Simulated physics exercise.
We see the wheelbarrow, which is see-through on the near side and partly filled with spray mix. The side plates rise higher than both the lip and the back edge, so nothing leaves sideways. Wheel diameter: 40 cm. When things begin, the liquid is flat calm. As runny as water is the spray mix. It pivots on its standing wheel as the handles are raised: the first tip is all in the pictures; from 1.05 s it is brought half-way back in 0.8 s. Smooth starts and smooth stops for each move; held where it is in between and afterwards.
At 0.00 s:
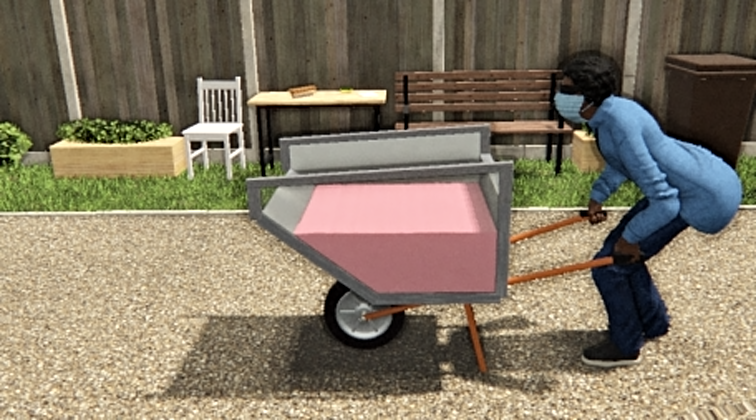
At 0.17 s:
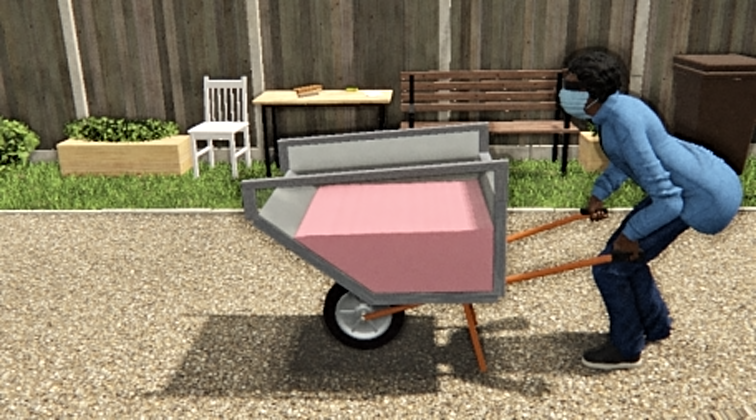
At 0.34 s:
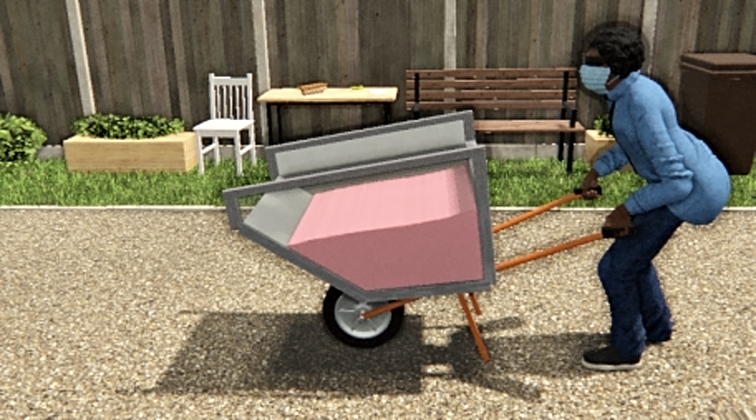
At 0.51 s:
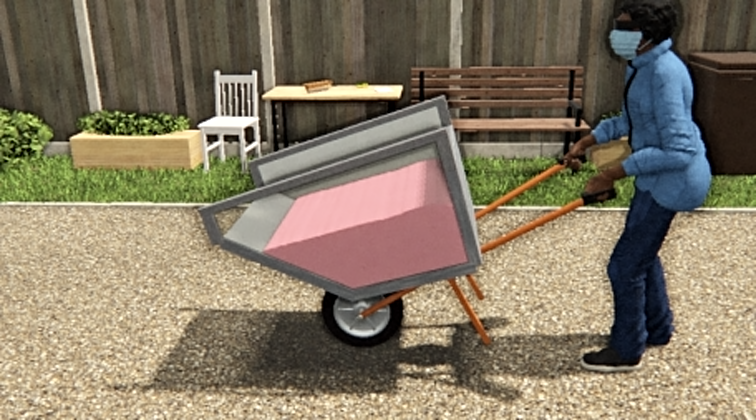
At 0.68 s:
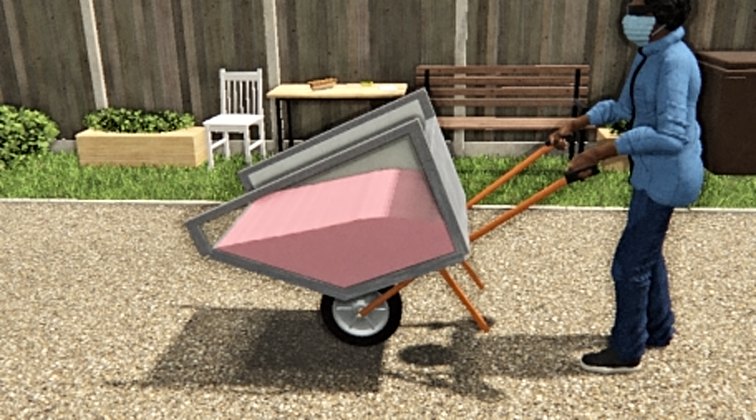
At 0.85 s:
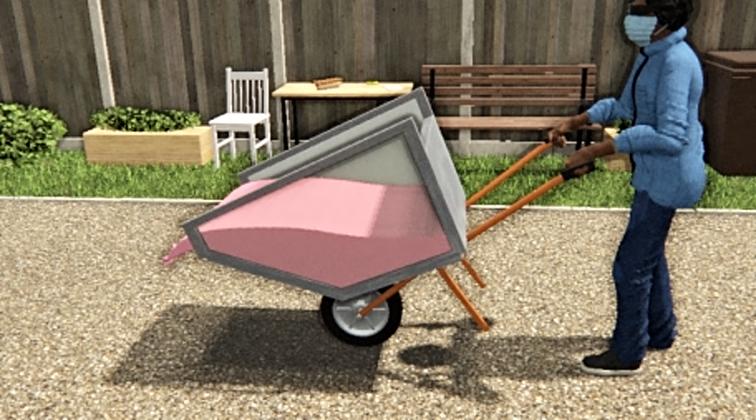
A masked person in blue raising the handles of a see-through wheelbarrow, tilting it leftward as pink liquid surges over the front lip.
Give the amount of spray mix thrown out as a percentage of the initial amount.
Roughly 54 percent of the spray mix is thrown out.
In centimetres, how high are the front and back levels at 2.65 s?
Roughly 16 cm in front and 10 cm behind.
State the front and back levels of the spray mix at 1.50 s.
At the front 18 cm, at the back 0 cm.
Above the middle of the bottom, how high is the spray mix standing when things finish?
Close to 10 cm of depth there.
After 1.50 s the barrow is at 15° forwards, the surface stands 0 cm at the back and 19 cm at the front; 45 per cent has gone, over the front.
After 2.05 s the barrow is at 11° forwards, the surface stands 22 cm at the back and 15 cm at the front; 48 per cent has gone, over the front.
After 2.65 s the barrow is at 11° forwards, the surface stands 9 cm at the back and 16 cm at the front; 49 per cent has gone, over the front.
After 4.74 s 54 per cent has gone, over the front, 71 of 133 litres.
